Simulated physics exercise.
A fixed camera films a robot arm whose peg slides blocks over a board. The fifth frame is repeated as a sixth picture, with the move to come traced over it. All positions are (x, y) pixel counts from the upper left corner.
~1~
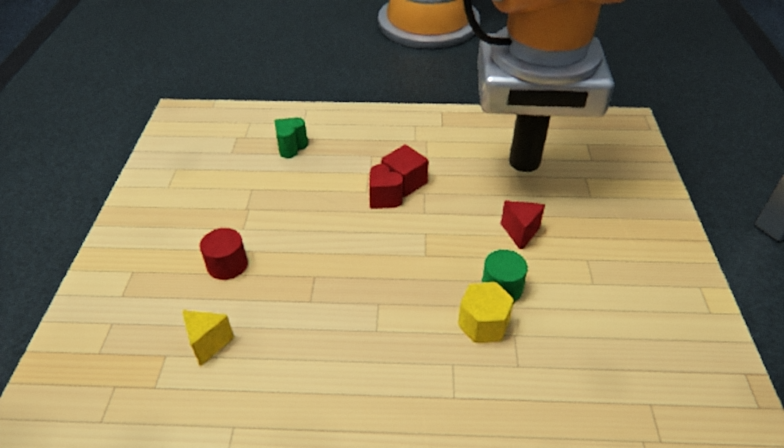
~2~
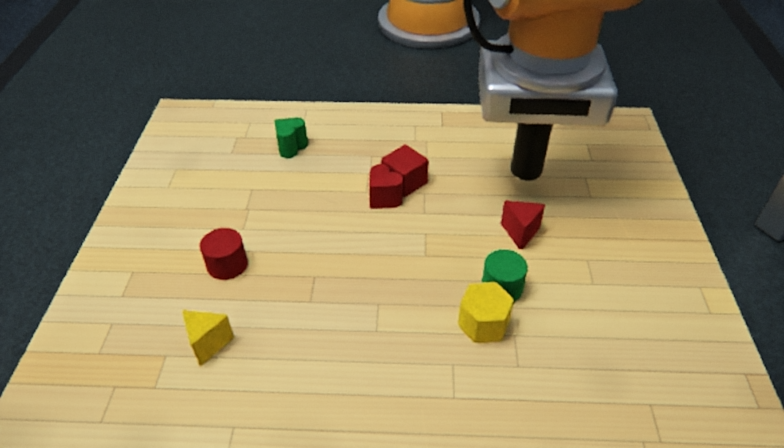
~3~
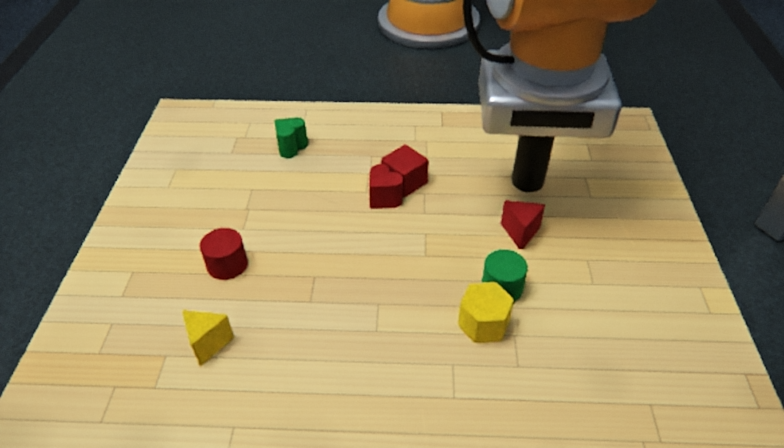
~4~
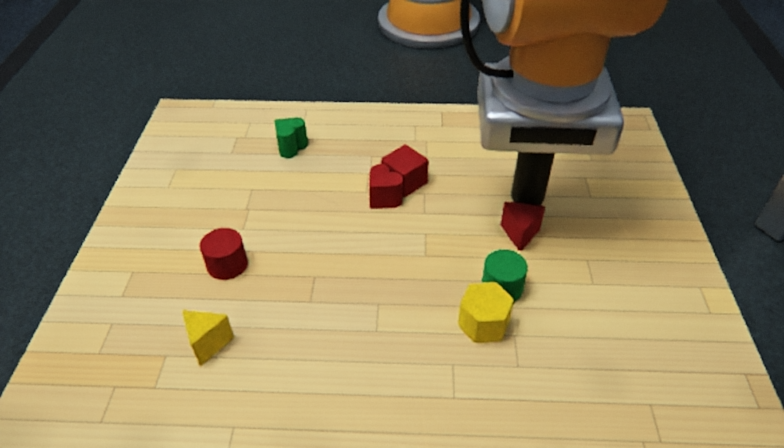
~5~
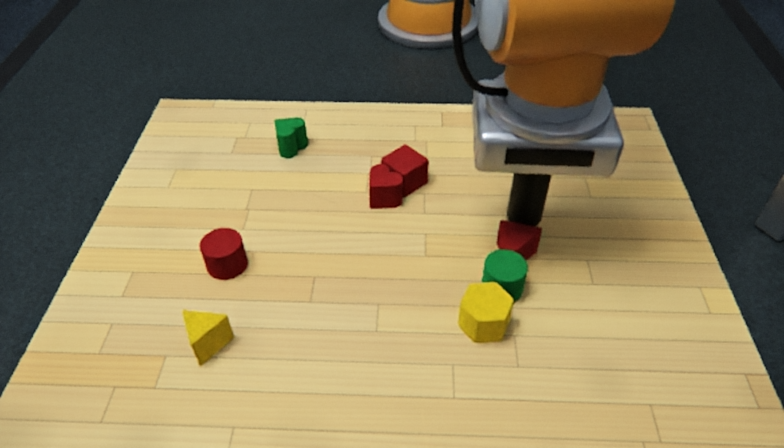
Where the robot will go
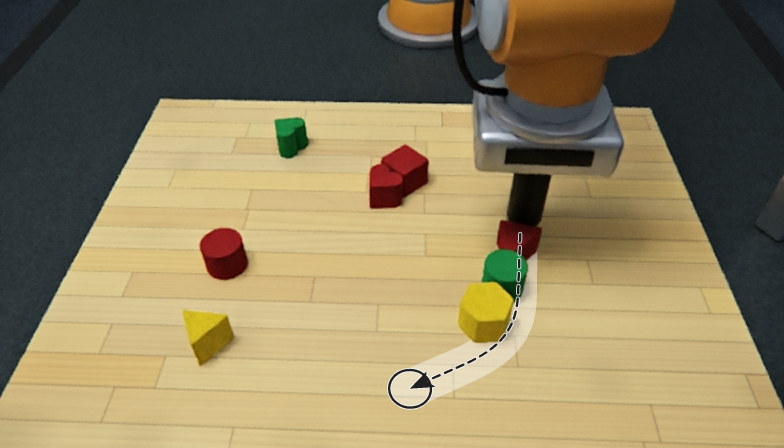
An orange robot arm moved its black peg toward the viewer across a wooden table and pushed the red triangular block up close to the green round one, while the other blocks stayed still.
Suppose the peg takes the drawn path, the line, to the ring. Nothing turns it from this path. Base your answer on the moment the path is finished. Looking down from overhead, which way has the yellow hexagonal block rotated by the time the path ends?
It turns clockwise.
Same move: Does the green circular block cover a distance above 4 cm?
In short: Yes.
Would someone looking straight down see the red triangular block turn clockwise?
No - that is not the case.
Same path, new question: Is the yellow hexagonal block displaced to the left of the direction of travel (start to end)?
The answer is no.
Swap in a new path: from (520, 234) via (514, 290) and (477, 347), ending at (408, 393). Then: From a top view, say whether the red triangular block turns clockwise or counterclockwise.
It is turned anticlockwise.
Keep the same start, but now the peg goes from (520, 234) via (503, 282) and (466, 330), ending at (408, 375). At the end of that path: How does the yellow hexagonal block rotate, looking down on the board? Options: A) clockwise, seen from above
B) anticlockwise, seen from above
B (anticlockwise, seen from above)
The line goes from (520, 234) via (518, 292) and (488, 352), ending at (410, 388).
On the path given first. One third of the way, peg (522, 277); yellow hexagonal block (473, 311); green circular block (521, 302); red triangular block (558, 286), turned 45° anticlockwise.
Two thirds of the way, peg (490, 337); yellow hexagonal block (445, 322), turned 50° clockwise; green circular block (514, 366); red triangular block (557, 294), turned 85° anticlockwise.
At the end, peg (411, 374); yellow hexagonal block (398, 325), turned 125° clockwise; green circular block (513, 368); red triangular block (557, 294), turned 85° anticlockwise.
